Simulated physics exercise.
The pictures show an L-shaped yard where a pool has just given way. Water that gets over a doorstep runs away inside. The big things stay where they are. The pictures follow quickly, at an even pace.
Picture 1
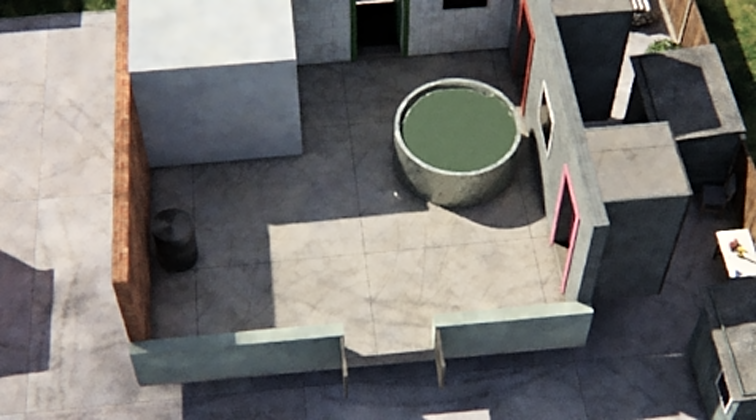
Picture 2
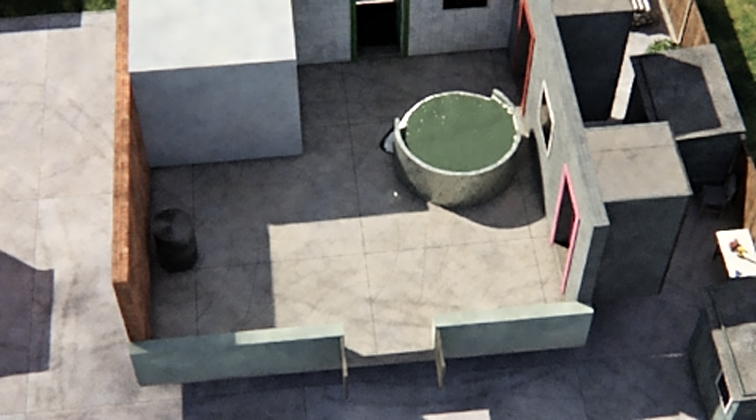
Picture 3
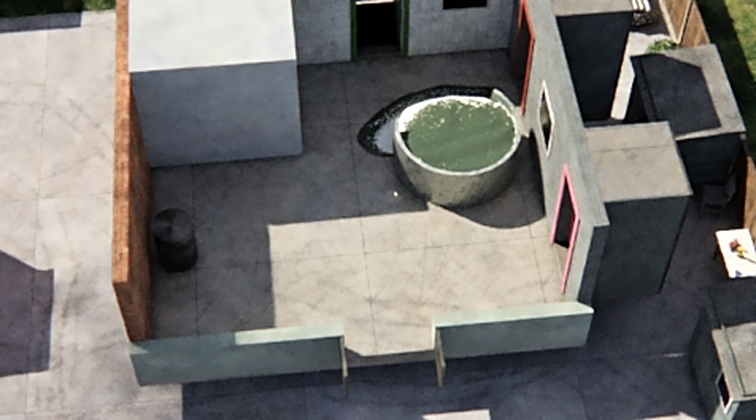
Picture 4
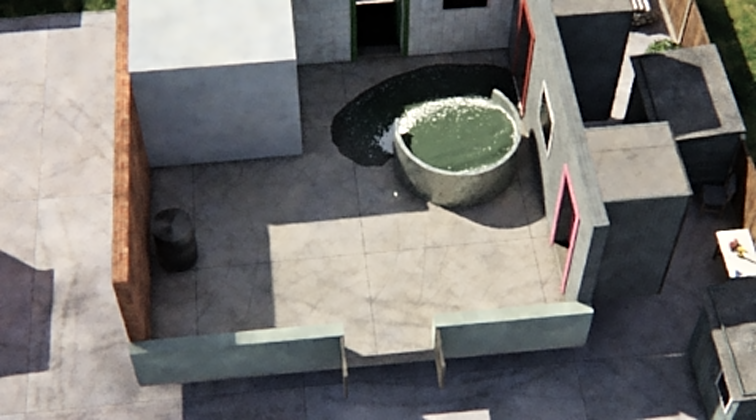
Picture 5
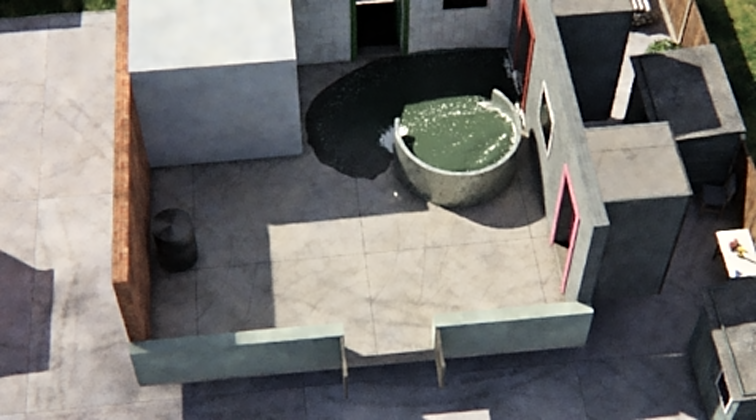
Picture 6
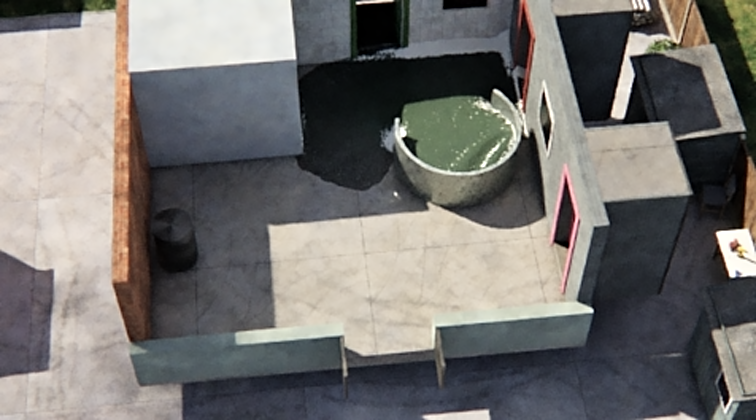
Green water pouring from a gap in the far side of a round tank, spreading dark across the walled yard's paving.
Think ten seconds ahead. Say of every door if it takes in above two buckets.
One by one: The pink door admits no more than that; the red door lets in a lot; the green door lets in a lot.
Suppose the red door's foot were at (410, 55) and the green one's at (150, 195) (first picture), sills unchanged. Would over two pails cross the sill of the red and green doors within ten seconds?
My reading: The red one is over, the green one keeps below it.
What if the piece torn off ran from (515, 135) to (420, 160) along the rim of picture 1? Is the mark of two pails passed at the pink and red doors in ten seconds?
In short: Pink door is over, red door takes less.
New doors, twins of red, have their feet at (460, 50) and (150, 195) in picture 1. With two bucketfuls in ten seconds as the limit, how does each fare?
As listed: Passes that mark, is under.
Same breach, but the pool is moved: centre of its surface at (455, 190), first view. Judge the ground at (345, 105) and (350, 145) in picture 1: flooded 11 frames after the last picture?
In turn: Awash, wet.
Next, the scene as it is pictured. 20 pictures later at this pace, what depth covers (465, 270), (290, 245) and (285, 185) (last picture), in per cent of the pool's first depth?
In turn 0, 4 and 2 in a hundred.
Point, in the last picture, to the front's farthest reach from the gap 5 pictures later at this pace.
I would point to (229, 179).
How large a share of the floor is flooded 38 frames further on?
Some 90 per cent.
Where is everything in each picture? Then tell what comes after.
The round tank at (458, 129) is whole and still, in the first picture.
Water pours out on the round tank's far side and has run to (384, 147), in the second picture.
Water pours out on the round tank's far side and has run to (364, 142), in the third picture.
The front is at (338, 141), out from the gap on the round tank's far side, in the fourth picture.
The front is at (313, 141), out from the gap on the round tank's far side, in the fifth picture.
Water pours out on the round tank's far side and has run to (298, 88), in the sixth picture.
A moment on, water covers 25 % of the floor; the pink door not reached, the red door over two buckets in, the green door far over two buckets in.
Next, water covers 30 % of the floor; the pink door not reached, the red door over two buckets in, the green door far over two buckets in.
Then, water covers 50 % of the floor; the pink door wet at the sill, nothing in, the red door far over two buckets in, the green door far over two buckets in.
Later, water covers 90 % of the floor; the pink door wet at the sill, nothing in, the red door far over two buckets in, the green door far over two buckets in.
In the end, water covers 95 % of the floor; the pink door wet at the sill, nothing in, the red door far over two buckets in, the green door far over two buckets in.
